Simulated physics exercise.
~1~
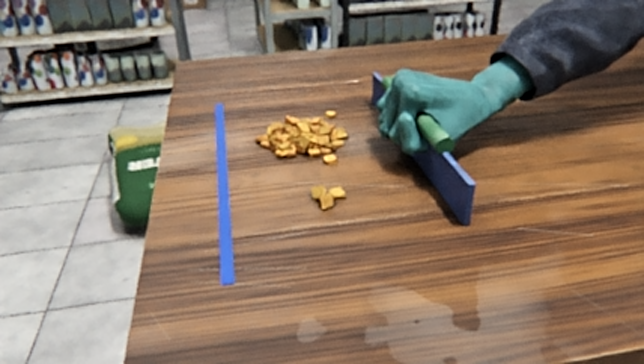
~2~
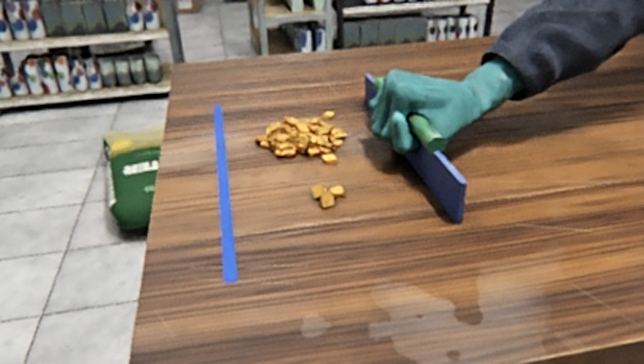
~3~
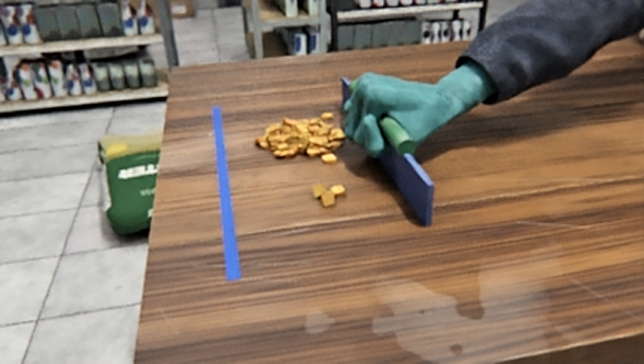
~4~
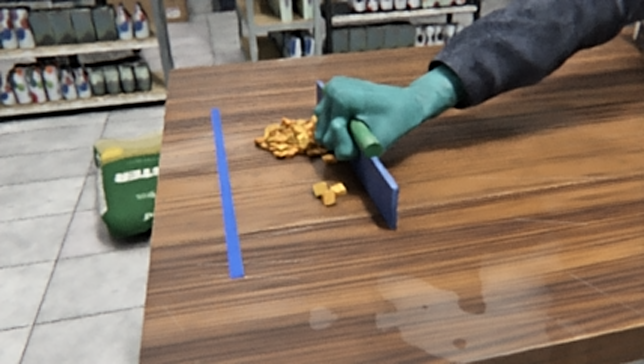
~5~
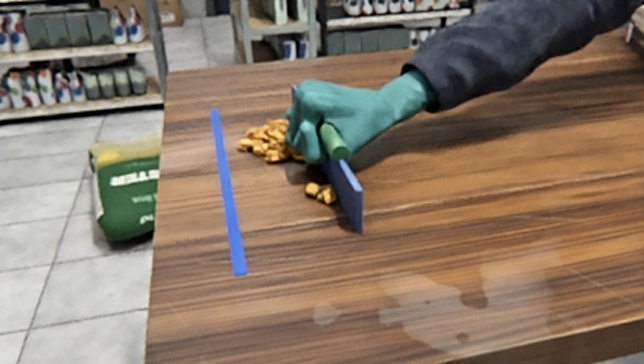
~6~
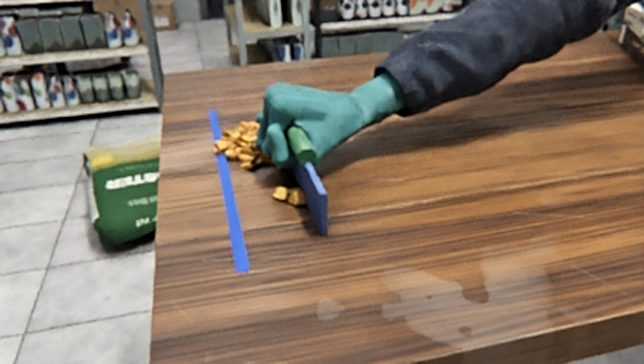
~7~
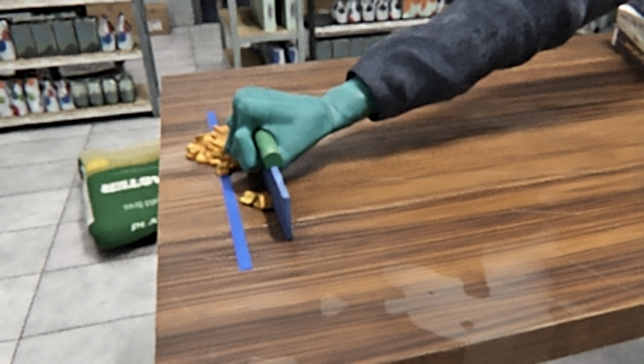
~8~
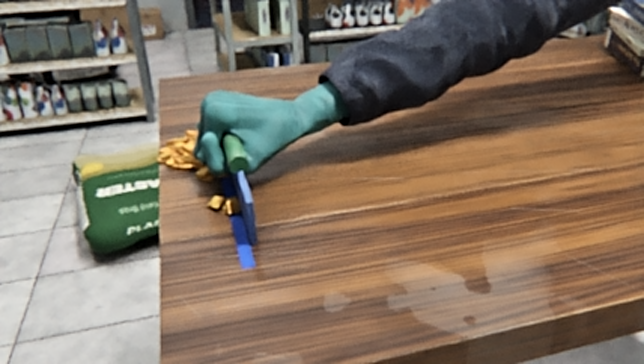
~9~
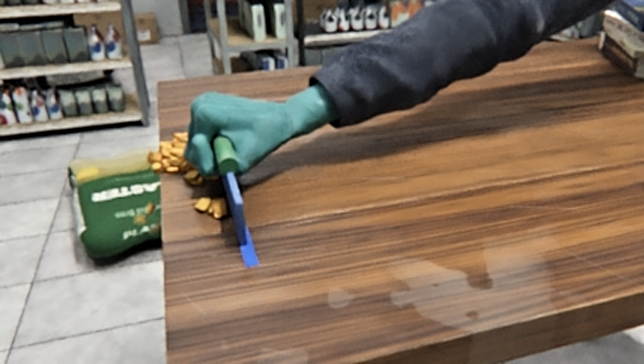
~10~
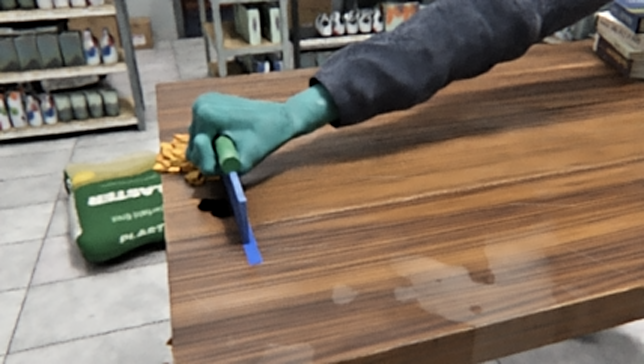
A gloved hand pushes a scraper left, moving golden pieces until some pass the table edge.
